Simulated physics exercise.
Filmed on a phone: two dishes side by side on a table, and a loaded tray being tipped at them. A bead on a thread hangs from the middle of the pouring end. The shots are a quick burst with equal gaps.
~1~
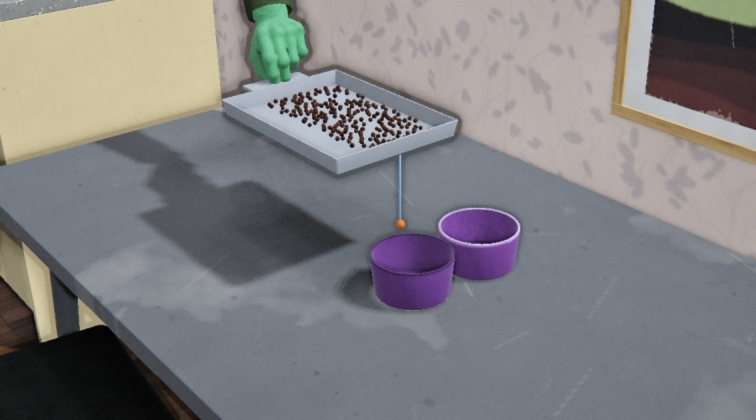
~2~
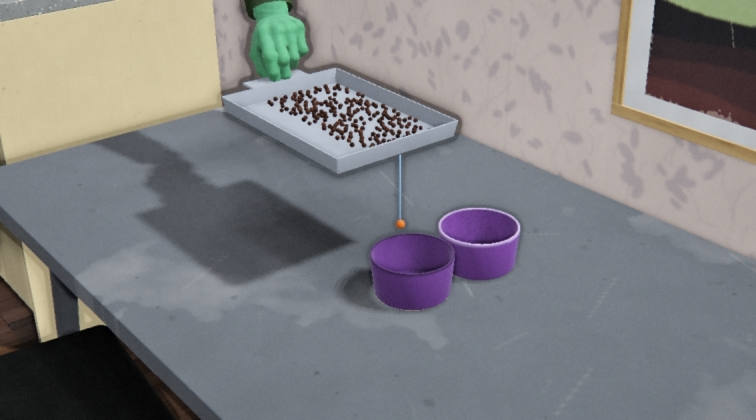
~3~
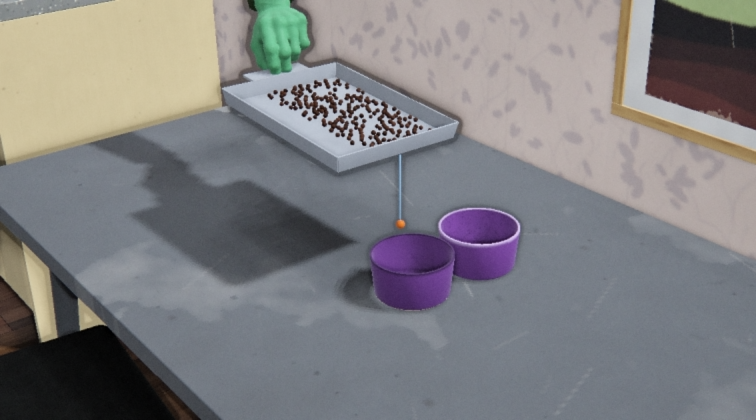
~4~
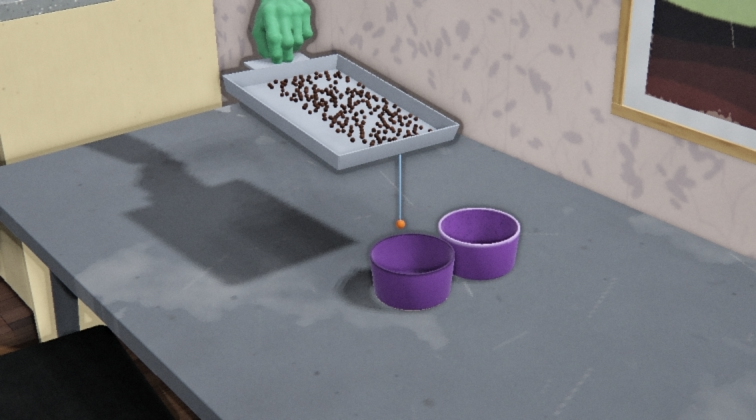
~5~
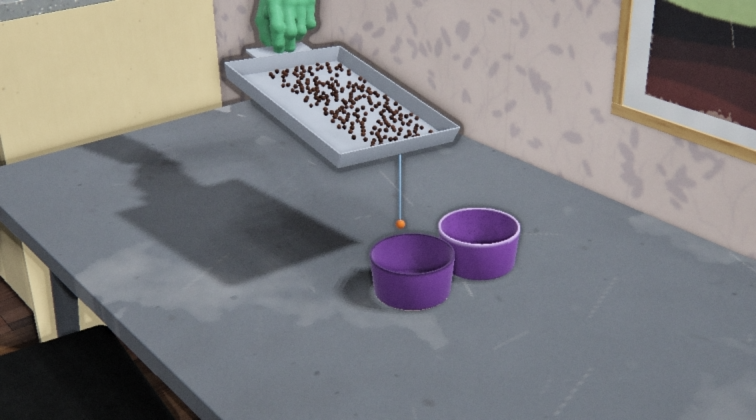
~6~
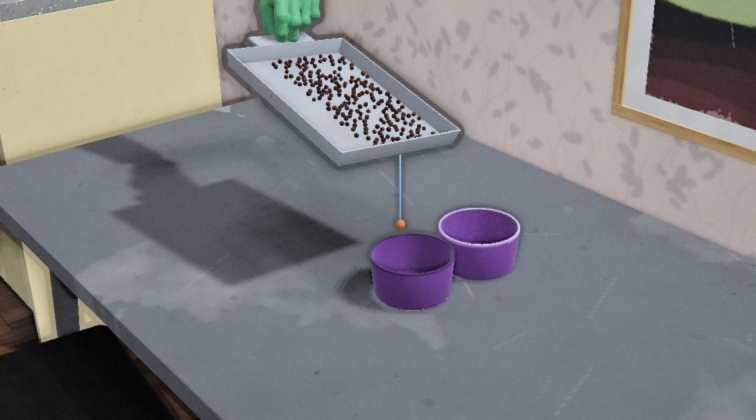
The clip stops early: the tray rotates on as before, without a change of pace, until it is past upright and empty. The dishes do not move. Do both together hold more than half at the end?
Together they catch the larger part.
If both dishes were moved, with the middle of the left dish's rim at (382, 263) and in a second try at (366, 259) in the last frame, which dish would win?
The first try: The dish on the right. The second: The dish on the right.
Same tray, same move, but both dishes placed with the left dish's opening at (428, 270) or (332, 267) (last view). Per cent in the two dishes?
About 0 and 0 per cent.
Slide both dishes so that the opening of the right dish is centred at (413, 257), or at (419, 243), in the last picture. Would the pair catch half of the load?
One: Under half. Two: The smaller part.
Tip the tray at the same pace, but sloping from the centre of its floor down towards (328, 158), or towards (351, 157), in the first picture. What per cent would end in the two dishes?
In turn 0 and 10 in a hundred.
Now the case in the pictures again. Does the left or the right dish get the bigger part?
The winner is the right dish.
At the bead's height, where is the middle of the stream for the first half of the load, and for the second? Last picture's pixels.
The first part at (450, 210); the rest at (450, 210).
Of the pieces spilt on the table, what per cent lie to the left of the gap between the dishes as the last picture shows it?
Some 80 per cent.
Soon, tray tipped steeply; nearly all on the tray; a stray few in the right dish; a small part in the air.
A while on, tray tipped right over; about two thirds on the tray; about a quarter in the right dish; a stray few outside both; about a quarter in the air.
Towards the end, tray tipped past a quarter turn; a stray few in the left dish; most in the right dish; about a quarter outside both.
Finally, tray tipped past a quarter turn; a stray few in the left dish; most in the right dish; about a quarter outside both.
